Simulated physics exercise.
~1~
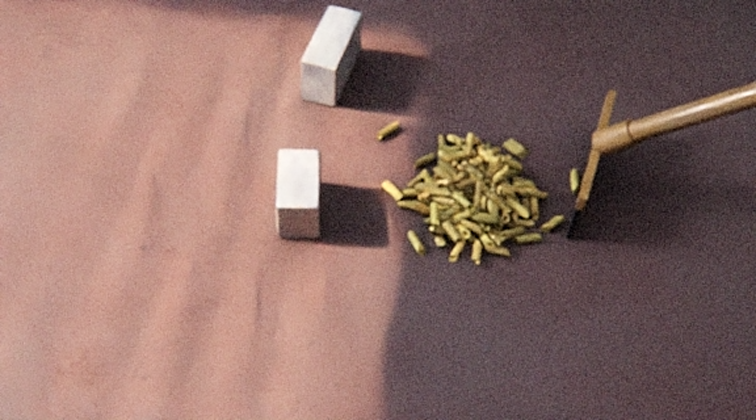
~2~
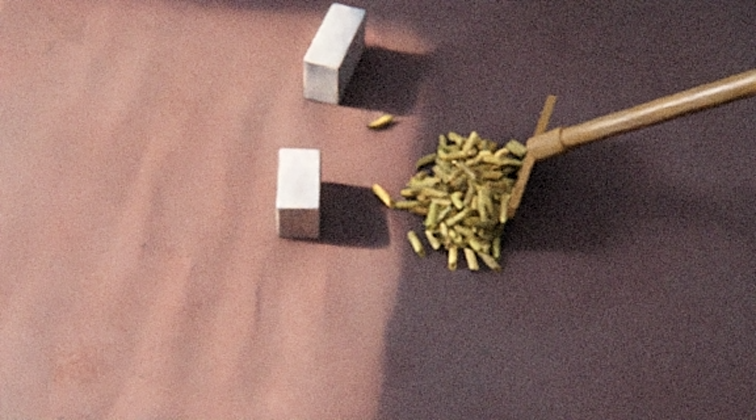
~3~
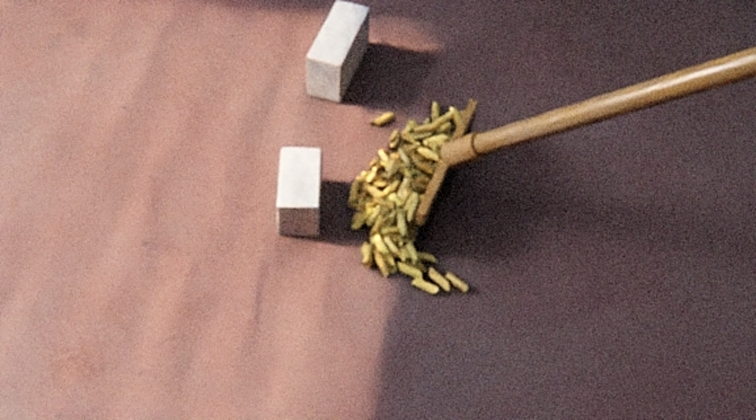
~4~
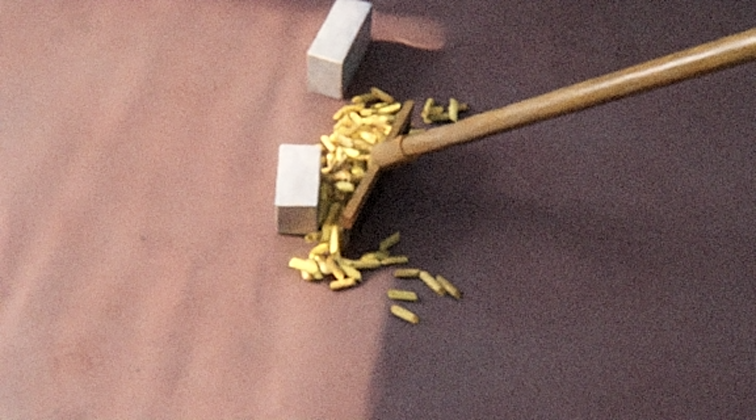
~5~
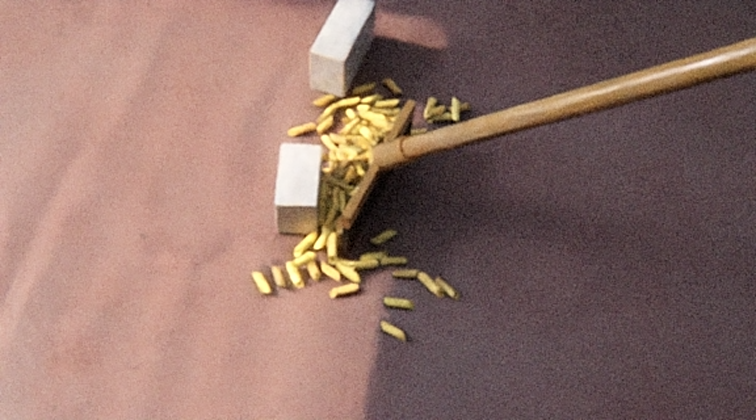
A wooden squeegee pushes a pasta pile left against two white blocks and stops, scattering pieces.
